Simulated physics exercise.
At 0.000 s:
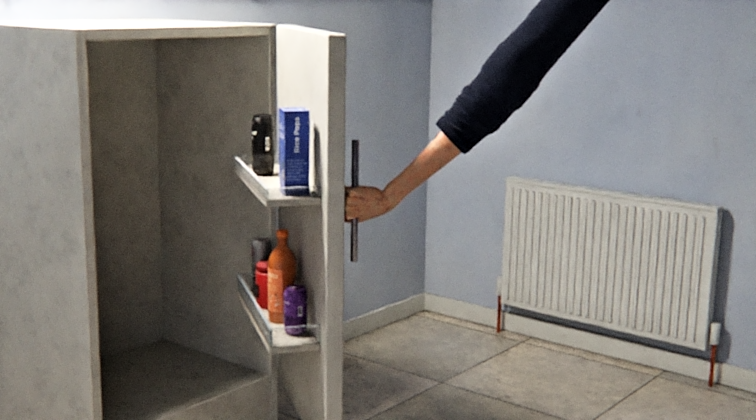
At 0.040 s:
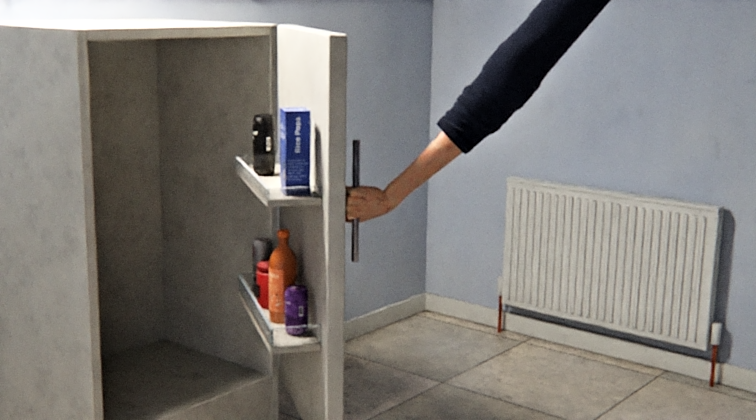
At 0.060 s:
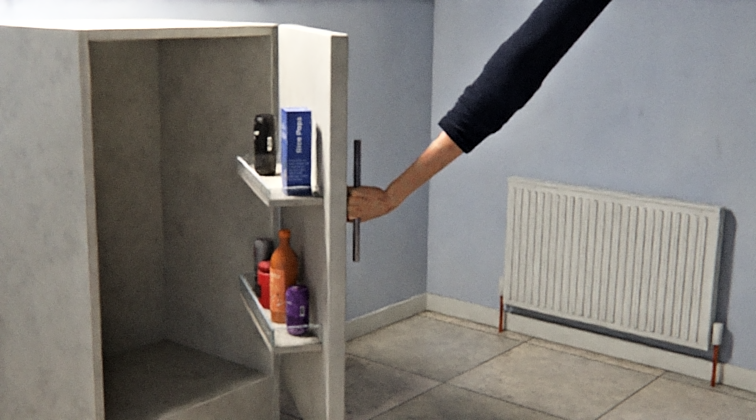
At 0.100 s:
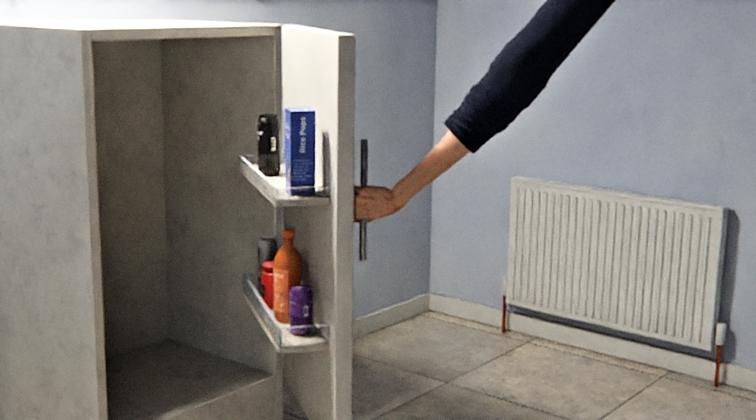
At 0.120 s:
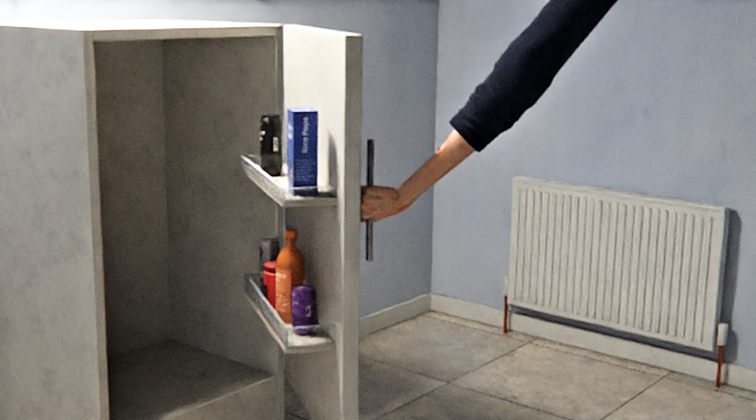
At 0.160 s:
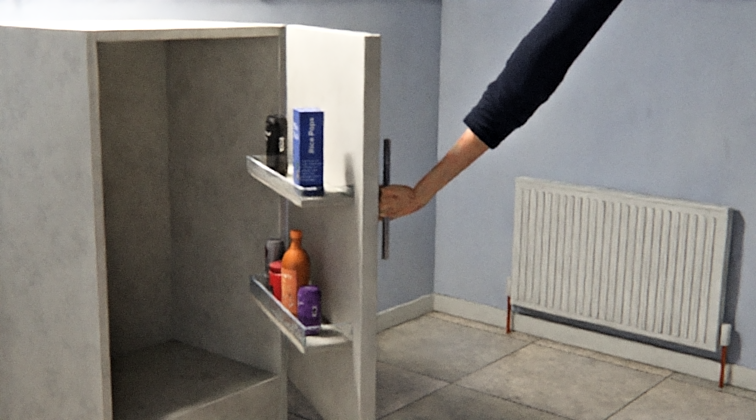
A hand gripped the handle of an open fridge door, held it almost still, then slowly swung it a little wider to the right, carrying the blue carton, cans and bottle on its racks.
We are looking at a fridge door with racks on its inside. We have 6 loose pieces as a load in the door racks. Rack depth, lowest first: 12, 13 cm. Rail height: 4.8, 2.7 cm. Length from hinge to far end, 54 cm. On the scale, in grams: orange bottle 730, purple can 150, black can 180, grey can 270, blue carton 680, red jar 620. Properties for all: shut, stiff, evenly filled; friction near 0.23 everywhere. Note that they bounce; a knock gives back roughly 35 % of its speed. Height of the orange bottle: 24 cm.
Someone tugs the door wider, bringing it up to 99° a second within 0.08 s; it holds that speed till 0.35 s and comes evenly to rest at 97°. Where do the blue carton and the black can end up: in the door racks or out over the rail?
Result: I expect the blue carton to break free, I expect the black can to hold on.
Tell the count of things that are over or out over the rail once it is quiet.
That comes to 1.
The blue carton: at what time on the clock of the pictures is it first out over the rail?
0.4 s or so.
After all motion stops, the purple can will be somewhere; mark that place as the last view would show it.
At about (404, 296).
Around 0.36 s, door at 81°; blue carton at 44° to upright near (360, 154); black can shifted 2 cm near (307, 146); purple can shifted 4 cm.
Around 0.66 s, door at 97°; blue carton now out over the rail; black can shifted 2 cm near (329, 145); purple can shifted 4 cm.
Around 0.96 s, door at 97°; black can shifted 2 cm near (329, 145); purple can shifted 4 cm; orange bottle shifted 2 cm.
Finally (1.4 s), out over the rail, blue carton; the other 5 still in place (within 5 cm). In the last view, black can near (329, 145).
